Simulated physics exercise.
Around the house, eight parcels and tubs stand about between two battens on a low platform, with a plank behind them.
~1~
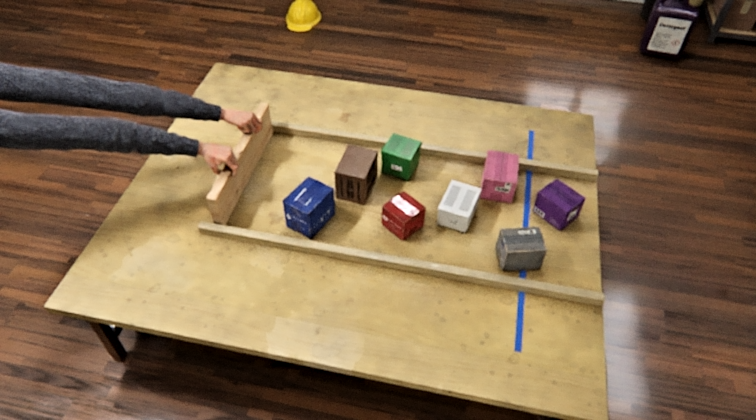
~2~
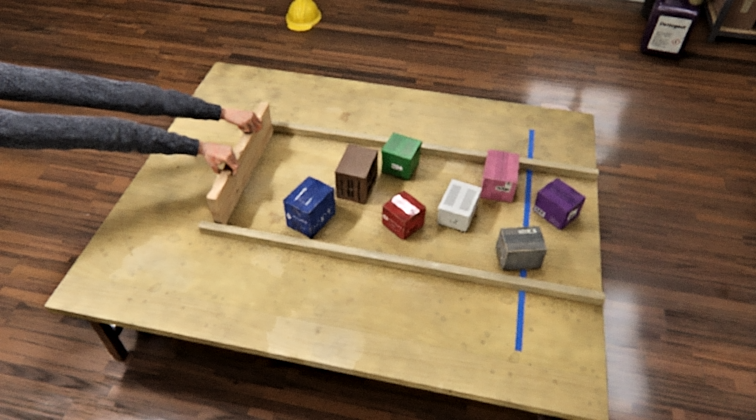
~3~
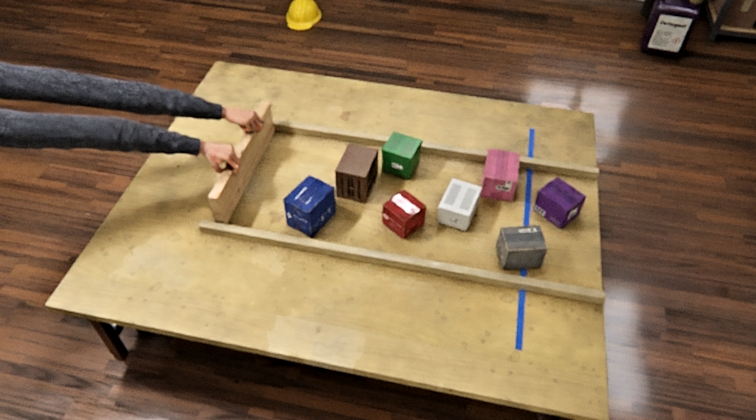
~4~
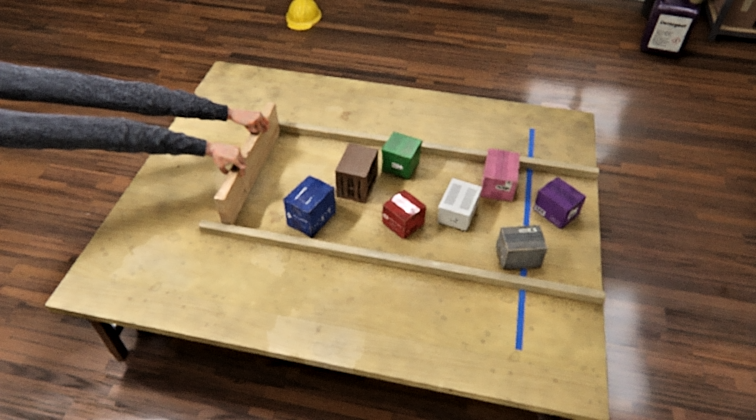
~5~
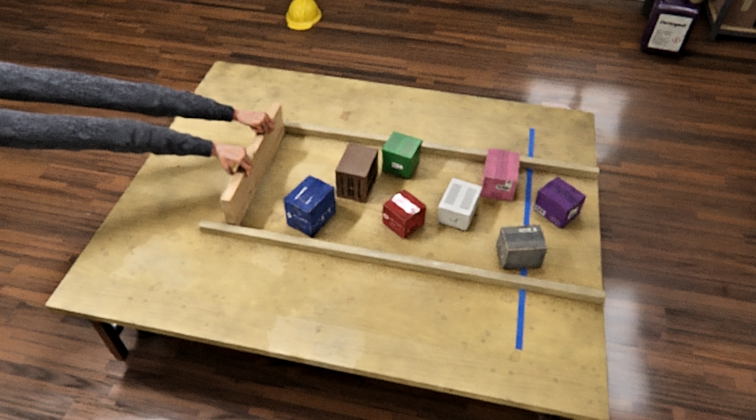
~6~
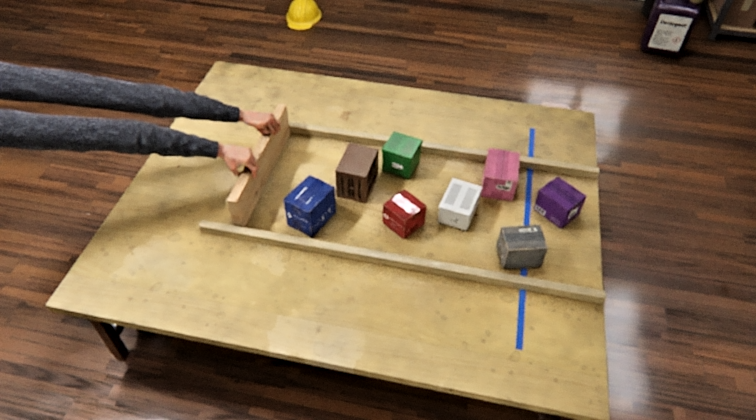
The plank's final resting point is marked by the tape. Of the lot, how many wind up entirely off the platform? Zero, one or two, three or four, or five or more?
Entirely off: One or two.
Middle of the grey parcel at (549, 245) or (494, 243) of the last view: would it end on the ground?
Observed in order: Try one, it does not remain; try two, it does not remain.
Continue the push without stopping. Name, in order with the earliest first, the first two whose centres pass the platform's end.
Order: Purple parcel, grey parcel.
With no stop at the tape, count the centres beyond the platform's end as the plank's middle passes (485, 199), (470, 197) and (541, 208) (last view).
Counts: 0, 0, 2.
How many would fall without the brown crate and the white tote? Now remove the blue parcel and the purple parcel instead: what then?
The counts: 1 and 0.
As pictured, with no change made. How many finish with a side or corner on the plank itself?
It is in contact with 3.
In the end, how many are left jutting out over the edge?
0 overhanging.
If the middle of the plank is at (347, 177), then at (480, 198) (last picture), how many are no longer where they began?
Counts: 2 / 8.
Early on, none off yet; purple parcel at rest near (559, 202); grey parcel at rest near (521, 247); pink parcel at rest near (500, 175).
A while later, none off yet; purple parcel travelled a little near (566, 203); grey parcel travelled about its own width near (558, 256); pink parcel travelled about its own width near (529, 178).
Finally, the number that fall off is one or two; lost, grey parcel and purple parcel.
